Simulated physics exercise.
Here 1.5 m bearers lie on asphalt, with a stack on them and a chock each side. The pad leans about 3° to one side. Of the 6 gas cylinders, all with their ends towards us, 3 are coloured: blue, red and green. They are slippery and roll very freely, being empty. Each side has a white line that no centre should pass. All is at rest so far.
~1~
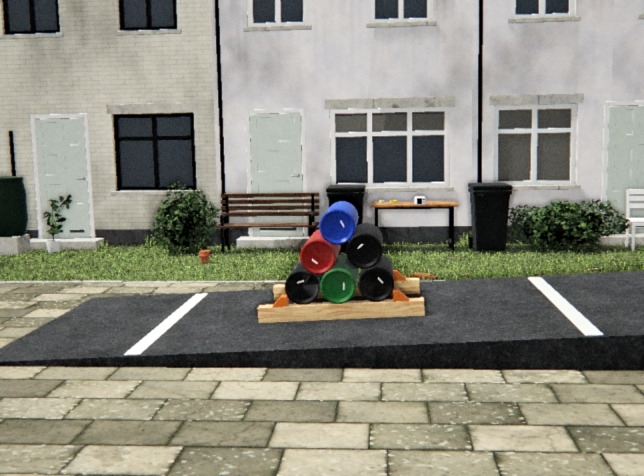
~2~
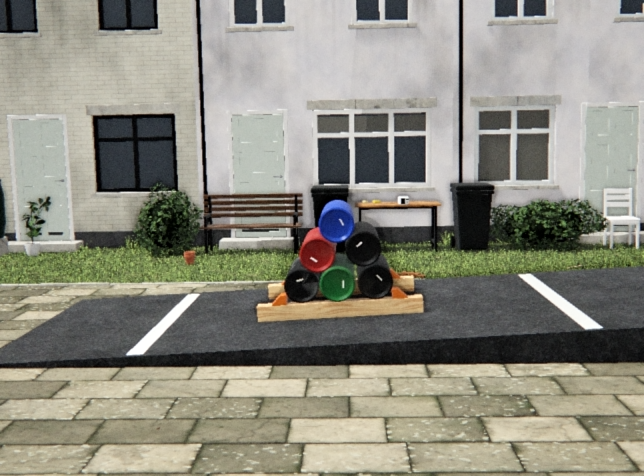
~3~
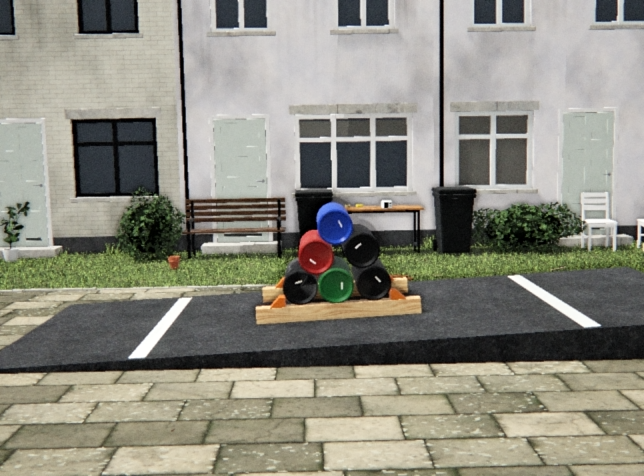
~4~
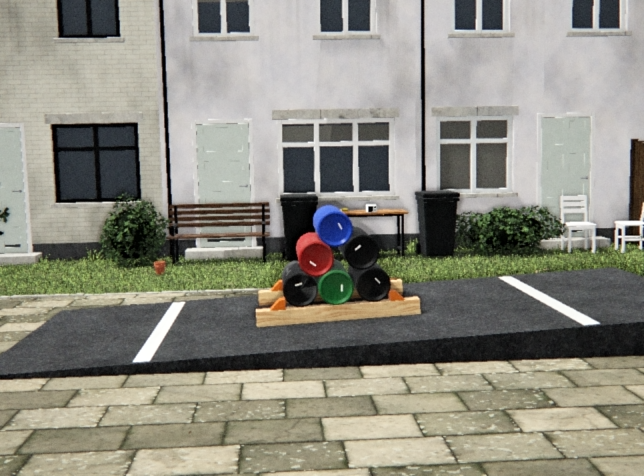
Stacked cylinders, one blue, one red, one green and the rest black, resting motionless on timber bearers as the view shifts slightly.
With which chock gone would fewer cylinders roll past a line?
The right-hand chock.
With the left chock gone, after 3.6 s, blue is off the bearers, 55 cm short of the left line, rolling left; red is off the bearers, 55 cm short of the left line, rolling left; green is on the bearers, 5 cm from the bearers' left end, rolling left; 1 over a line so far.
With the left chock gone, finally, blue is past the left line; red is past the left line; green is past the left line; 6 over a line so far.
With the right chock gone, after 1.7 s, blue is on the bearers, 35 cm from the bearers' right end, rolling right; red is up on others, 60 cm from the bearers' left end; green is on the bearers, 75 cm from the bearers' left end; 0 over a line so far.
With the right chock gone, finally, blue is on the bearers, 45 cm from the bearers' right end; red is up on others, 60 cm from the bearers' left end; green is on the bearers, 75 cm from the bearers' left end; 1 over a line so far.
